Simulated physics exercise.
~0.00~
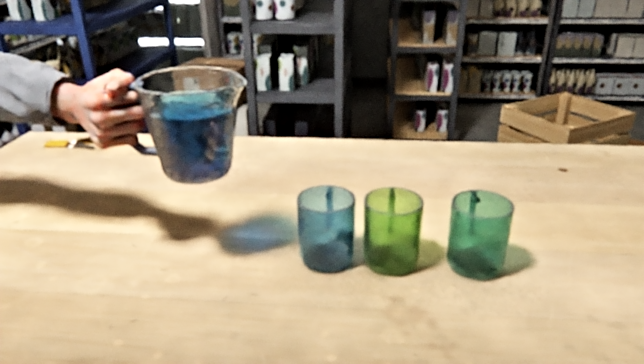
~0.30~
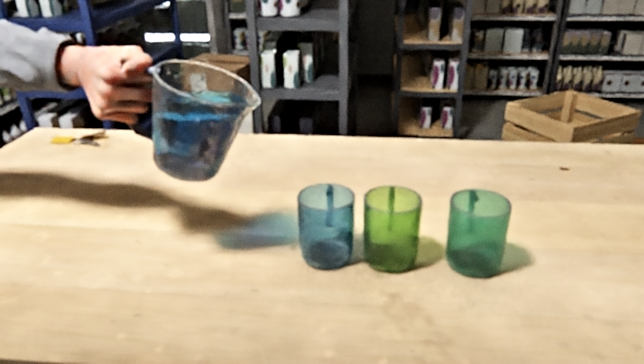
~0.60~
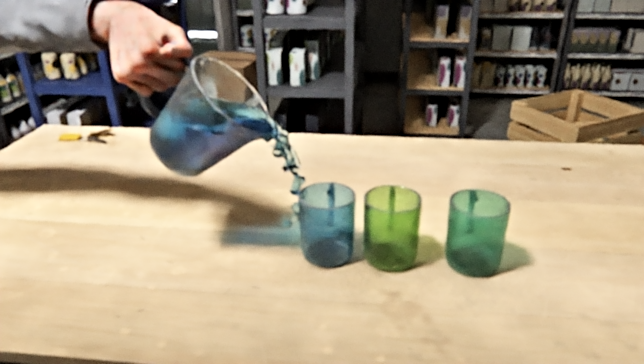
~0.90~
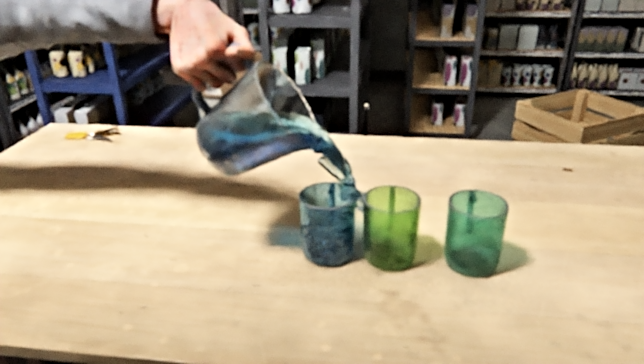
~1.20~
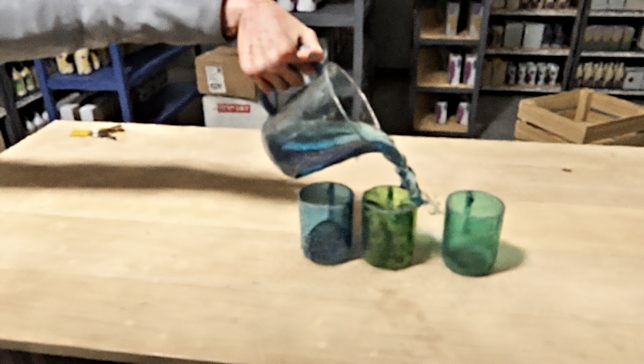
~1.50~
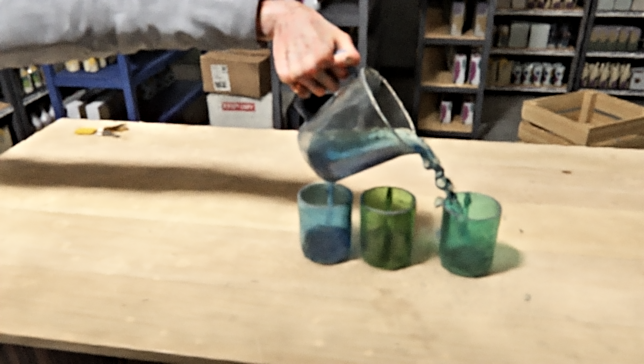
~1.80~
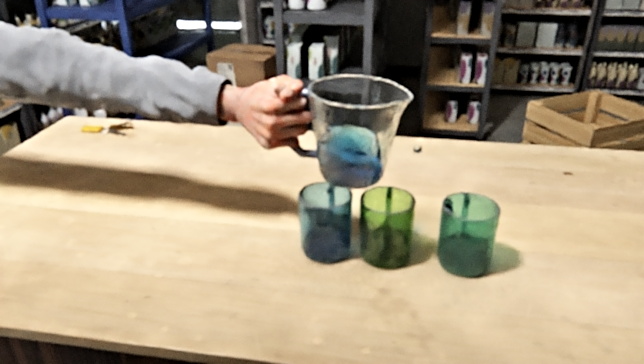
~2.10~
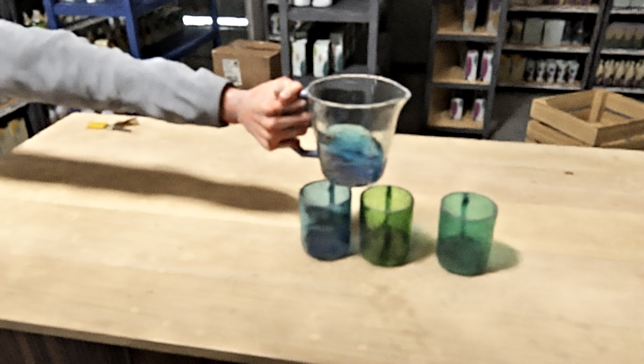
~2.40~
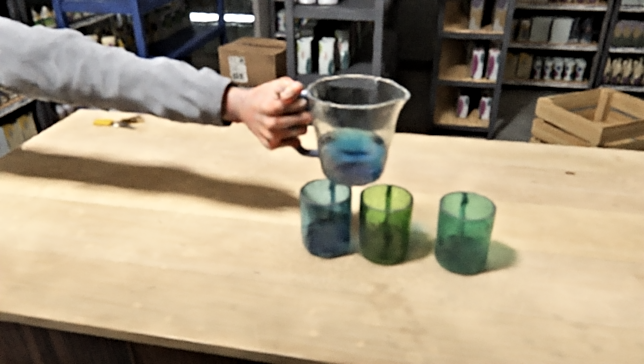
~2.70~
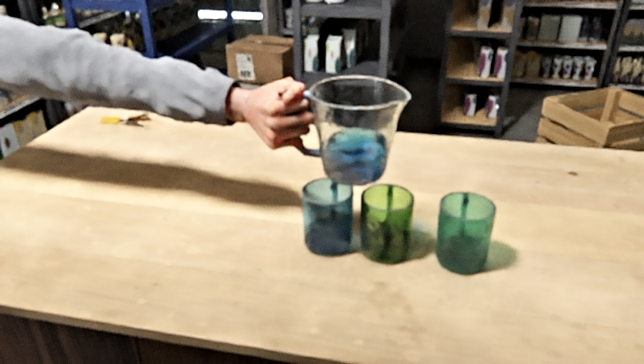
Hand tipping a clear jug of blue liquid over blue, green and teal mugs, moving rightwards, then holding it level above them.
